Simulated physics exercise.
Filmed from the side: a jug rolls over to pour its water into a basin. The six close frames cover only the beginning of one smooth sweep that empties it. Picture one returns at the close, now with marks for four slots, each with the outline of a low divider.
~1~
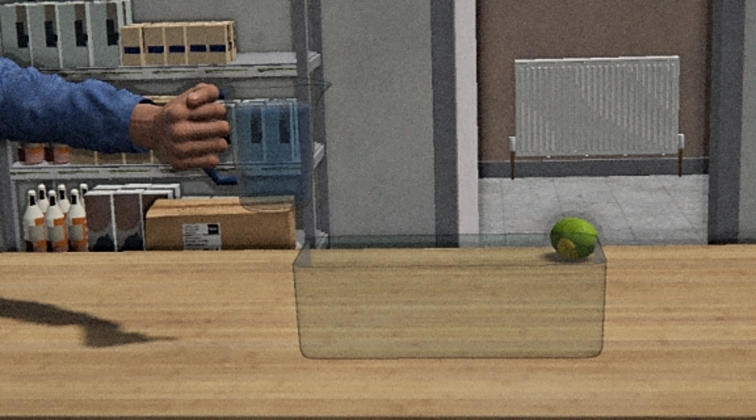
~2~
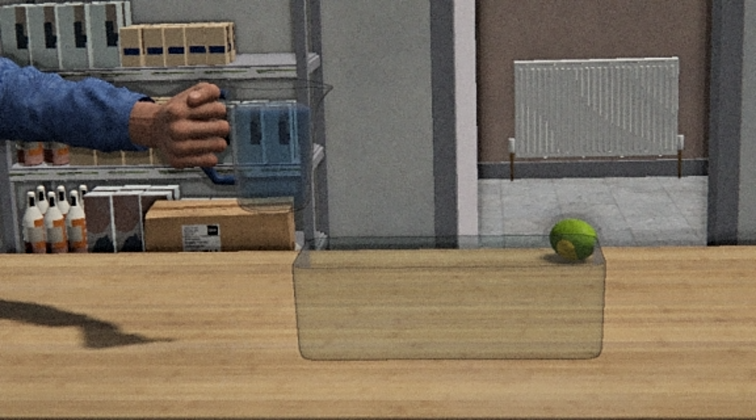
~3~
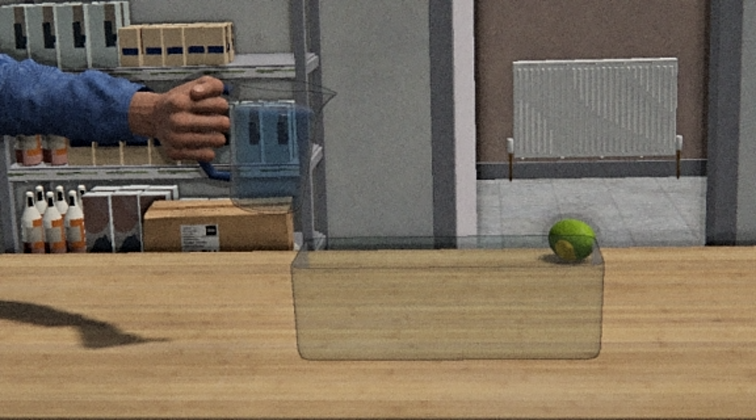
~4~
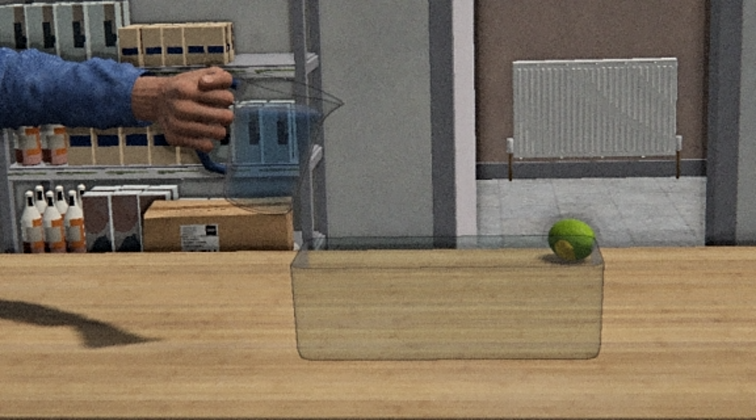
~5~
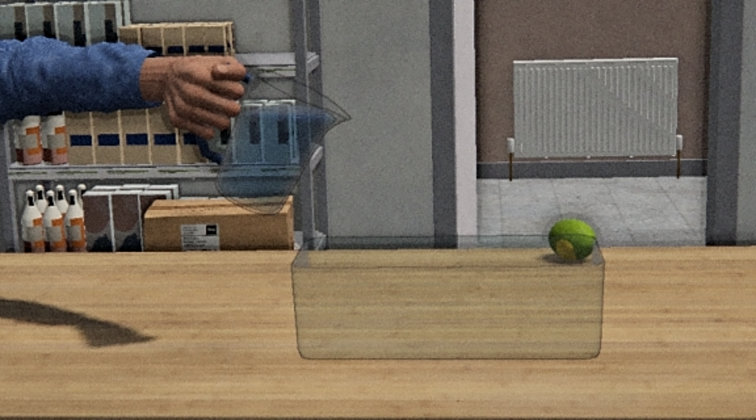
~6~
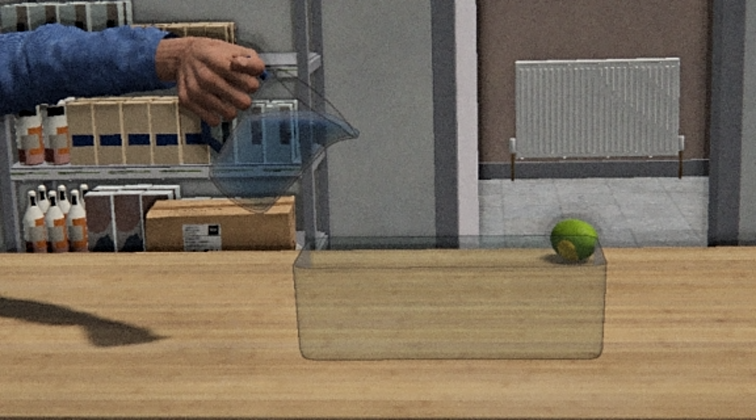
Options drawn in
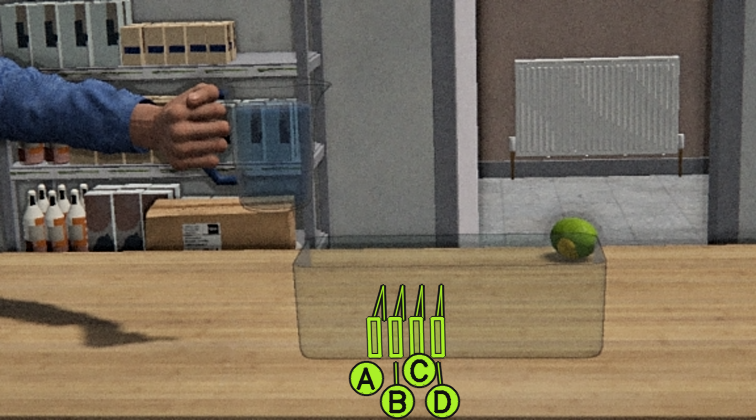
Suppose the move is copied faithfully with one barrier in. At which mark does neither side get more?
Take B.
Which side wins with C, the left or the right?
The left side.
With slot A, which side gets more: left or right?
The right side.
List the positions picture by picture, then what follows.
Upright, lip at (330, 84); basin from (300, 357) to (603, 356); nothing has left yet, in the first frame.
Upright, lip at (331, 87); nothing has left yet, in the second frame.
Tipped about 7°, lip at (336, 93); nothing has left yet, in the third frame.
Tipped about 16°, lip at (343, 103); nothing has left yet, in the fourth frame.
Tipped about 27°, lip at (350, 118); nothing has left yet, in the fifth frame.
Tipped about 40°, lip at (356, 136); water is over the lip, down to (356, 136), in the sixth frame.
On the marked copy, A at (374, 363); B at (395, 363); C at (416, 362); D at (438, 362).
If A is chosen, about 11 % ends left of the wall and 88 % right of it.
If B is chosen, about 50 % ends left of the wall and 49 % right of it.
If C is chosen, about 78 % ends left of the wall and 15 % right of it; 7 % is lost outside.
If D is chosen, about 91 % ends left of the wall and 5 % right of it; 4 % is lost outside.
